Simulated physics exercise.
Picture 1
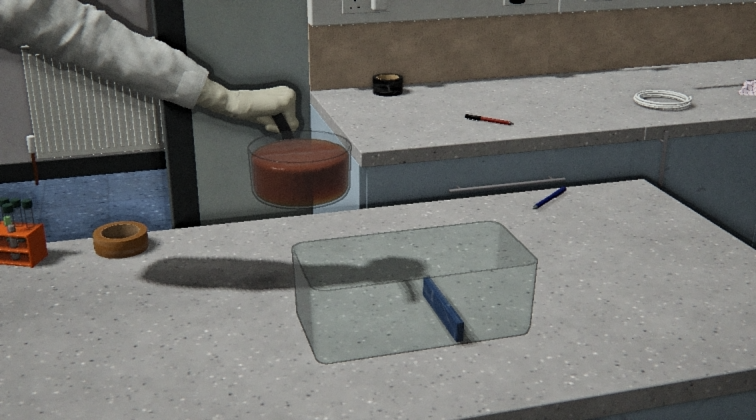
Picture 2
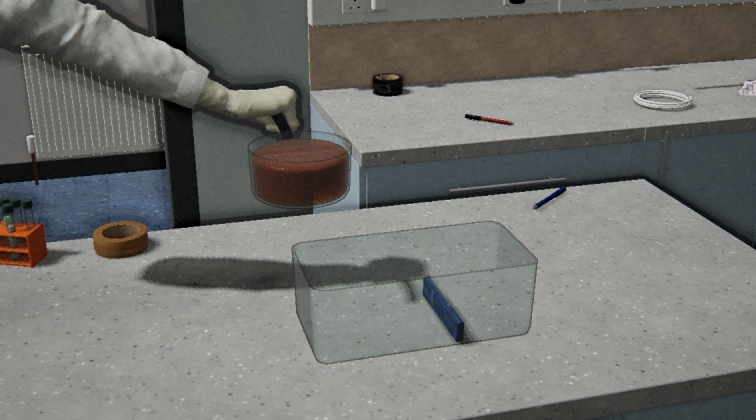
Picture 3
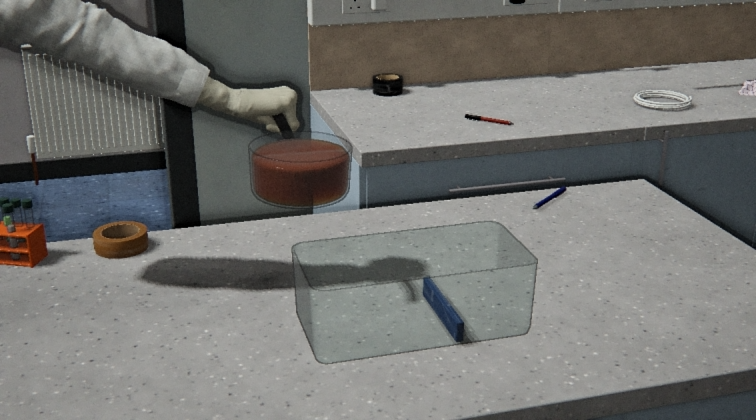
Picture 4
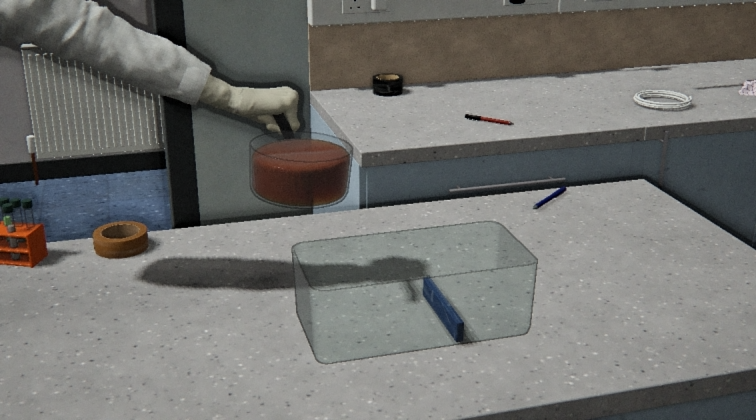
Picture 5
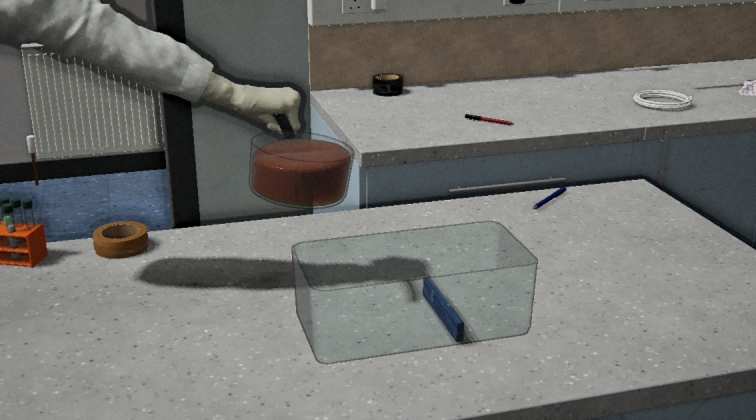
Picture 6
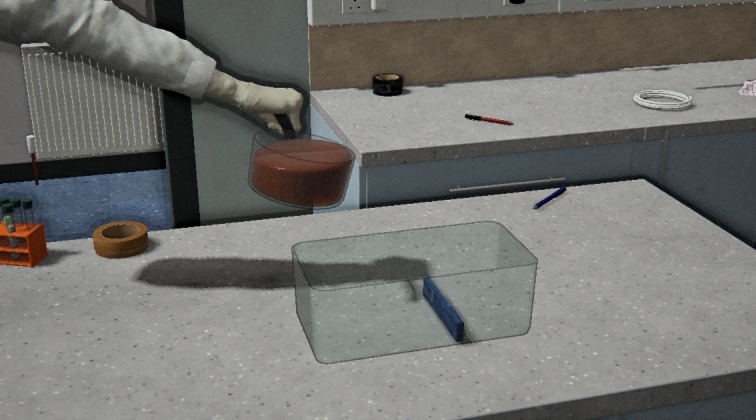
Gloved hand holding a clear round container of reddish-brown tea above a lab bench, slowly tilting it slightly to the right.
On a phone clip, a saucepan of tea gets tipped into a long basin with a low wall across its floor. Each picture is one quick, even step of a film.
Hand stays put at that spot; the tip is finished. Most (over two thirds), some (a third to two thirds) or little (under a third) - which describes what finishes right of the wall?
Little.
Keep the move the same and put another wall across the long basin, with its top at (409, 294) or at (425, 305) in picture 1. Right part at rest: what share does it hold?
I'd expect near 25 percent the first time and near 15 percent the next.
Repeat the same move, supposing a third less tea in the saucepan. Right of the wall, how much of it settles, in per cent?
The share comes to roughly 10 per cent.
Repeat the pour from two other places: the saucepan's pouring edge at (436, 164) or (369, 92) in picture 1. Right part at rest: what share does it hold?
Around 70 percent first, around 25 percent second.
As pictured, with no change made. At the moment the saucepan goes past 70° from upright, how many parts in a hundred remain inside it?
Around 45 in a hundred has not poured out yet.
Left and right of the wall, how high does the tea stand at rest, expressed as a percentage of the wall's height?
About 60 left, about 20 right.
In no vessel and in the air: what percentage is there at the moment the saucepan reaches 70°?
Something like 35 per cent of it.
A moment on, the tilt is 70° and 43 per cent is still to pour, 22 is left of the wall and 0 right of it.
Next, the tilt is 107° and 5 per cent is still to pour, 79 is left of the wall and 9 right of it.
Then the tilt is 116° and 0 per cent is still to pour, 87 is left of the wall and 12 right of it.
Later the tilt is 116° and 0 per cent is still to pour, 87 is left of the wall and 12 right of it.
At rest 87 per cent lies left of the wall, 12 right of it and 1 outside.
